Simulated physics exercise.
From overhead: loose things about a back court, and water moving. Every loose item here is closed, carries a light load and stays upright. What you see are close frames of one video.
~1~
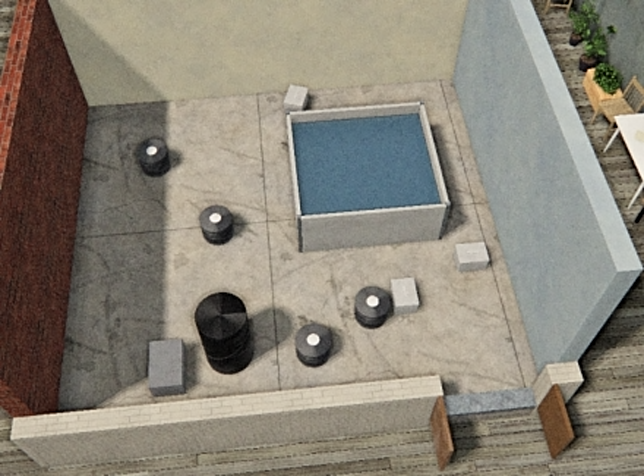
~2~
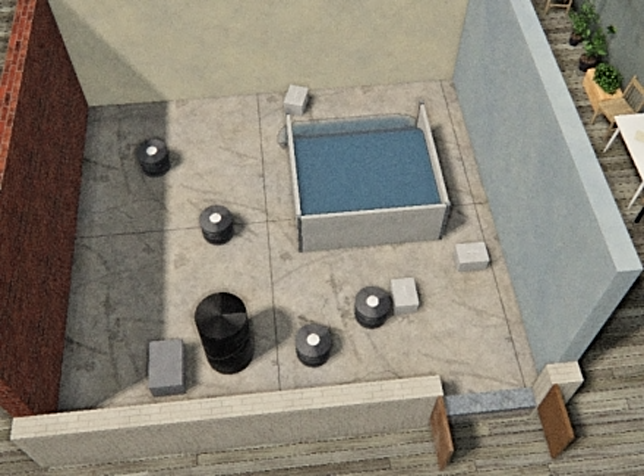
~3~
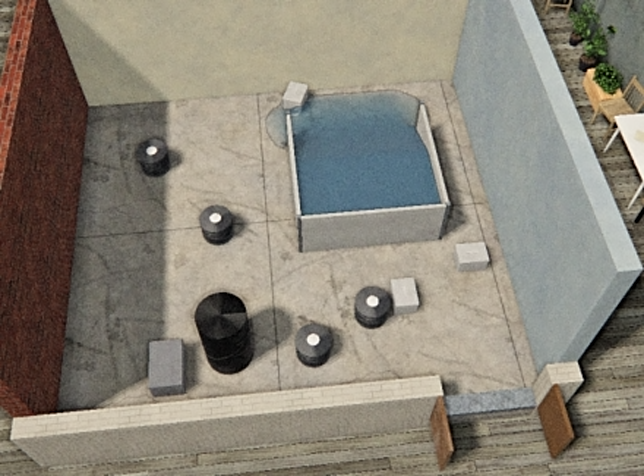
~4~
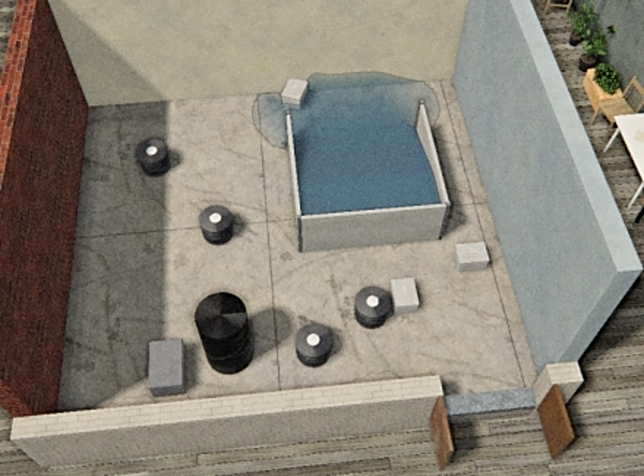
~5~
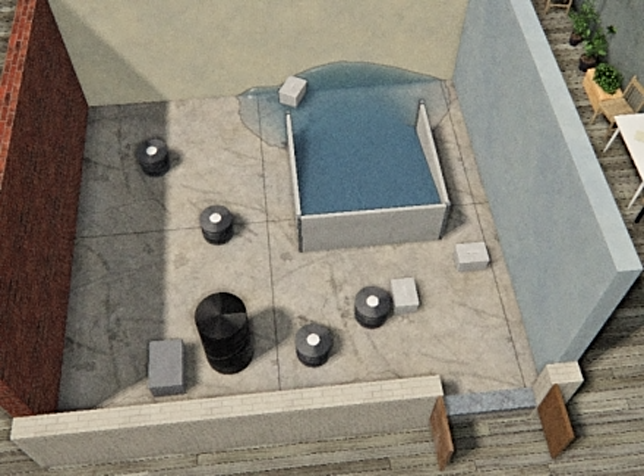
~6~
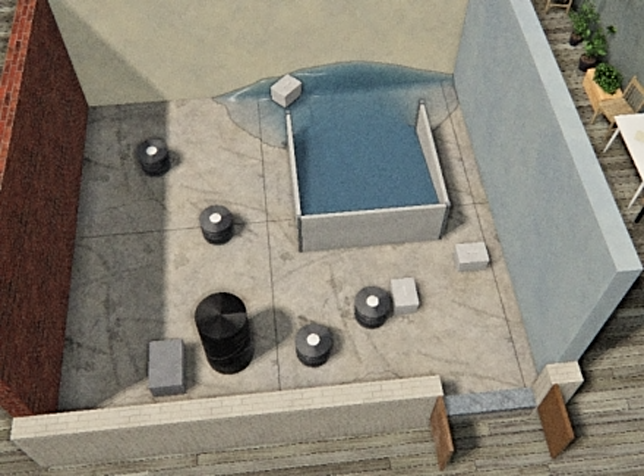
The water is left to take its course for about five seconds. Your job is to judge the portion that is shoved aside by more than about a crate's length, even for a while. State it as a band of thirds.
It falls in the band from one to two thirds.
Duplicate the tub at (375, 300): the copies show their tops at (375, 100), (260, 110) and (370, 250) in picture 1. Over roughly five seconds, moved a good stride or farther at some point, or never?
First driven off; second driven off; third falls short.
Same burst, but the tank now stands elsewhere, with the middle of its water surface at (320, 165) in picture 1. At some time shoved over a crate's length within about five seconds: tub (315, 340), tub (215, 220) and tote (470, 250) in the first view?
The first: Did not travel far; the second: Did not travel far; the third: Travelled far enough.
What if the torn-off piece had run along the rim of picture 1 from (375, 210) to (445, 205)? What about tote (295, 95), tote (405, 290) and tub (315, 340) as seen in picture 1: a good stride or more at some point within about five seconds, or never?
Object by object: Less than that, displaced that much, displaced that much.
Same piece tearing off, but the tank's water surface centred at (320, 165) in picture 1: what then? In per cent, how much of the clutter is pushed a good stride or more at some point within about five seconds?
My reckoning says roughly 60 percent.
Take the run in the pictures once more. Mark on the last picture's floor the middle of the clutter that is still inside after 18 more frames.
Mean position: About (240, 307).
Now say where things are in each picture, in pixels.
A tote at (296, 95) rests on the ground; a tub at (152, 151) rests on the ground; 0 of 8 have shifted, in the first picture.
A tote at (296, 95), on the bottom; a tub at (152, 151) rests on the ground; 0 of 8 have shifted, in the second picture.
A tote at (296, 92) rests on the ground, close to its start; a tub at (152, 151), on the bottom; 1 of 8 have shifted, in the third picture.
A tote at (295, 88) rests on the ground, close to its start; a tub at (152, 151), on the bottom; 1 of 8 have shifted, in the fourth picture.
A tote at (293, 86), afloat, close to its start; a tub at (152, 151), on the bottom; 1 of 8 have shifted, in the fifth picture.
A tote at (286, 85), afloat, close to its start; a tub at (152, 151) rests on the ground; 1 of 8 have shifted, in the sixth picture.
A moment on, 1 of 8 are well off their spots; 1 afloat.
Next, 2 of 8 are well off their spots; 1 afloat.
Later, 3 of 8 are well off their spots; 2 afloat.
In the end, 4 of 8 are well off their spots, and 4 have been at some point; 3 afloat.
